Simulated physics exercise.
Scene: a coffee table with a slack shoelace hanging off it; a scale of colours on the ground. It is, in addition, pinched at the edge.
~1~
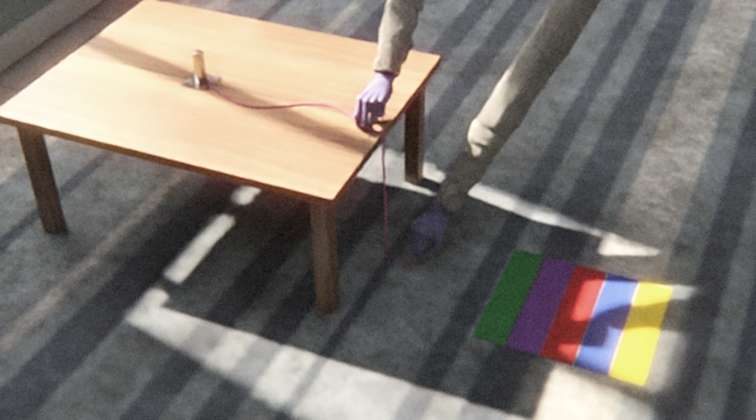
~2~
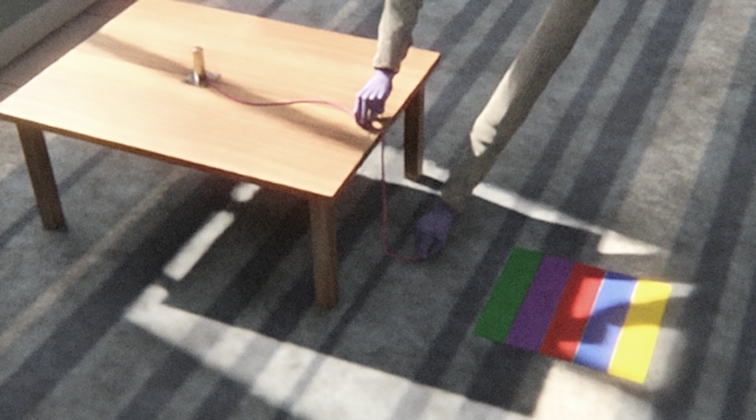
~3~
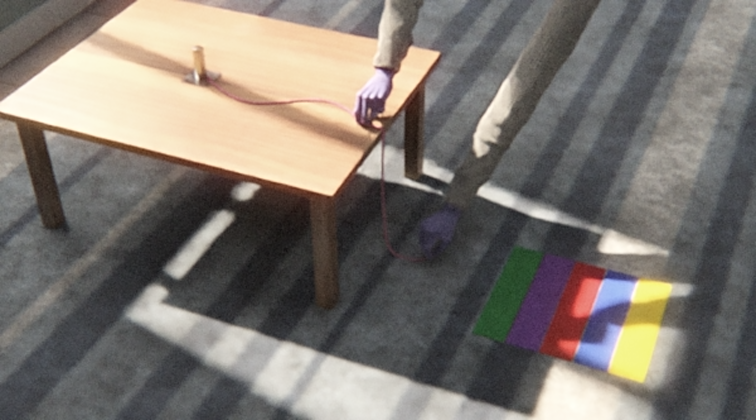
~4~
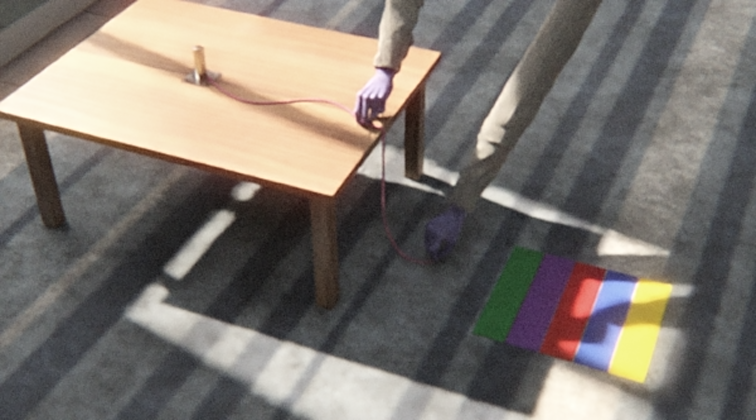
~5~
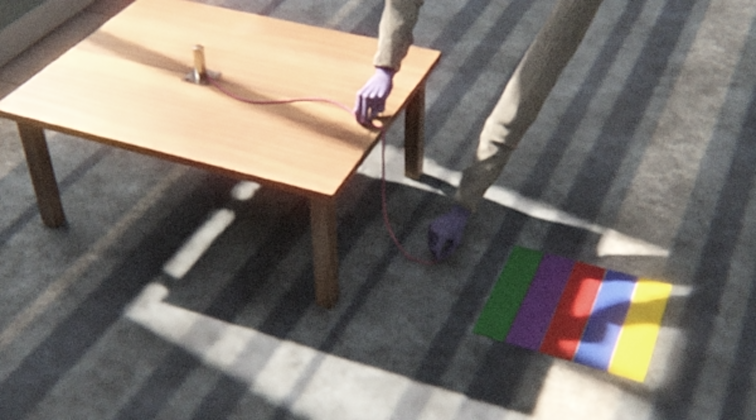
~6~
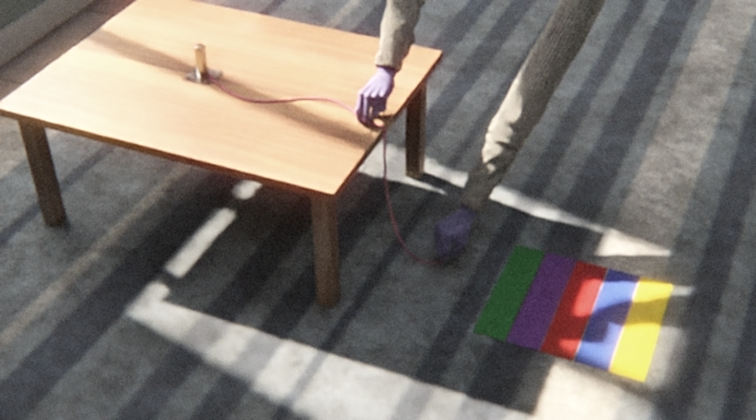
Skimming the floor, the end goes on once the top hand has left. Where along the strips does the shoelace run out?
Over the purple strip.
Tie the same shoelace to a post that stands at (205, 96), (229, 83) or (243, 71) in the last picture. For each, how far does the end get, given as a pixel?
Approximate places, in that order: (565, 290), (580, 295), (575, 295).
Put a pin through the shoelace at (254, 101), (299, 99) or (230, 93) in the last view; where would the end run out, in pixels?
Roughly (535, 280), (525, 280) and (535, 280), in that order.
Early on, end near (488, 269); short of the strips.
Midway, end near (521, 278); over green.
At the end of the slack, end near (540, 283); over purple. It halts on the purple strip.
